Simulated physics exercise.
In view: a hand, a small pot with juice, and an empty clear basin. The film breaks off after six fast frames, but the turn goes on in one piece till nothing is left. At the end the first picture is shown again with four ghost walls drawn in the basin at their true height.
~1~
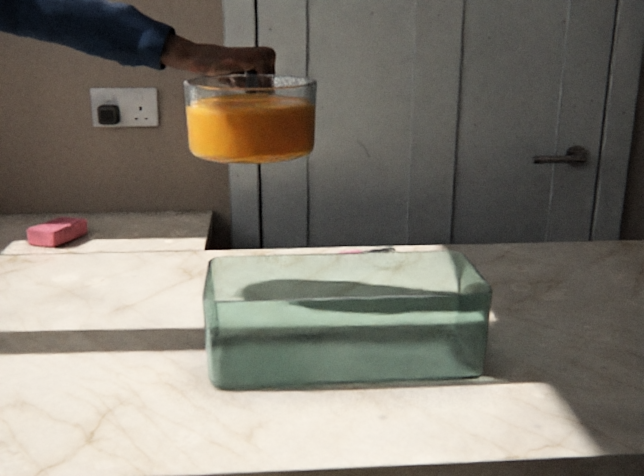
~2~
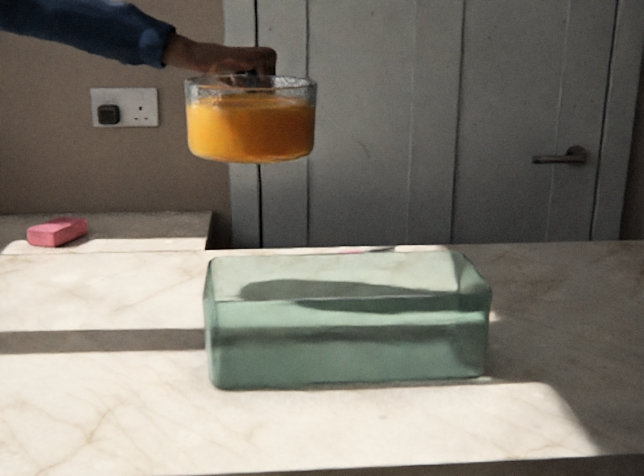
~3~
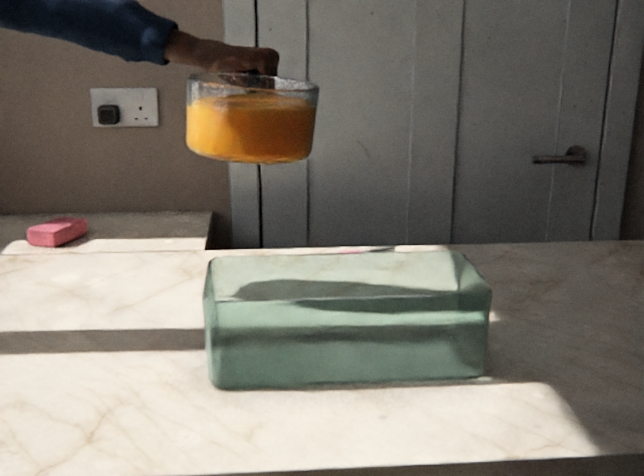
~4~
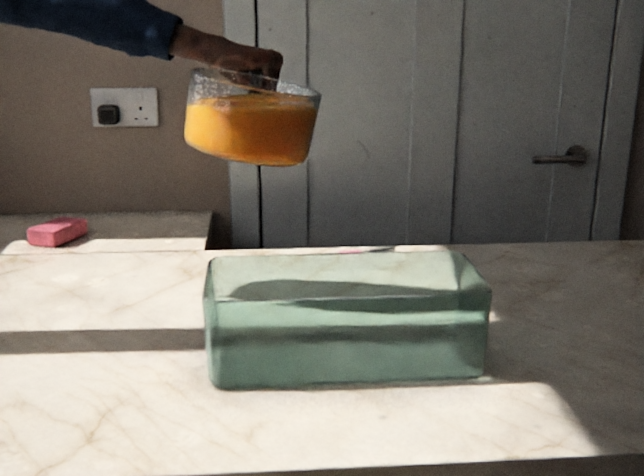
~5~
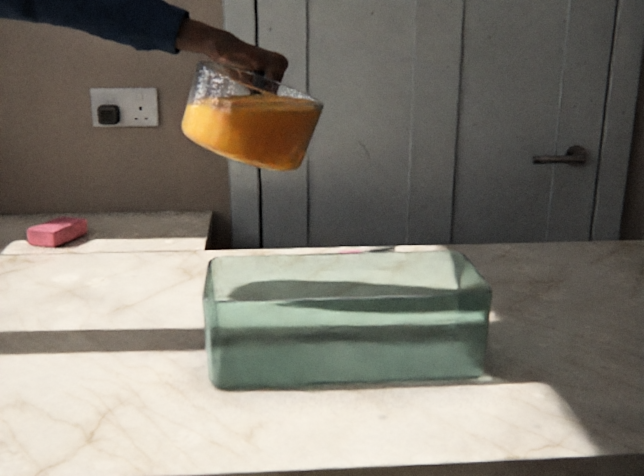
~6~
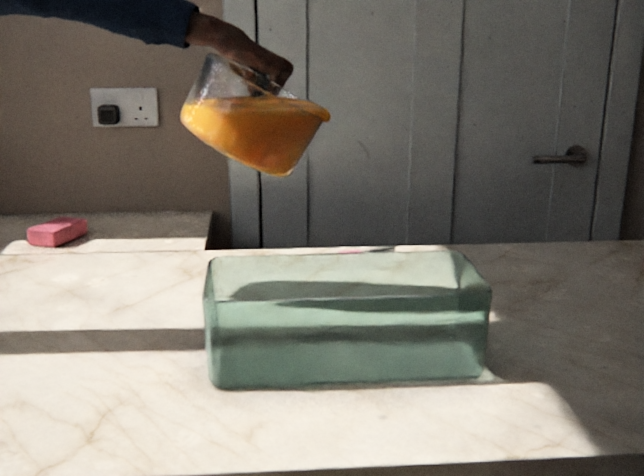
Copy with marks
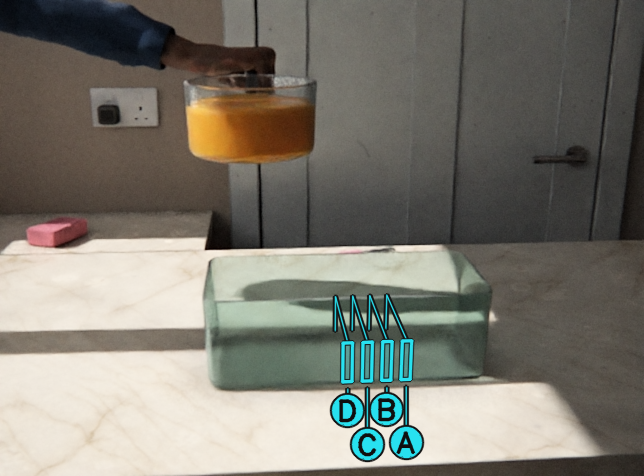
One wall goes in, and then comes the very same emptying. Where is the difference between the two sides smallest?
Slot B.
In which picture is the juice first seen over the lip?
In picture 6.
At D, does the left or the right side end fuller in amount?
More ends on the right.
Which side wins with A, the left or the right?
The left one.
On the marked copy, A at (406, 386); B at (386, 387); C at (367, 388); D at (347, 388).
With A, about 74 % ends left of the wall and 24 % right of it.
With B, about 49 % ends left of the wall and 50 % right of it.
With C, about 31 % ends left of the wall and 68 % right of it.
With D, about 16 % ends left of the wall and 83 % right of it.
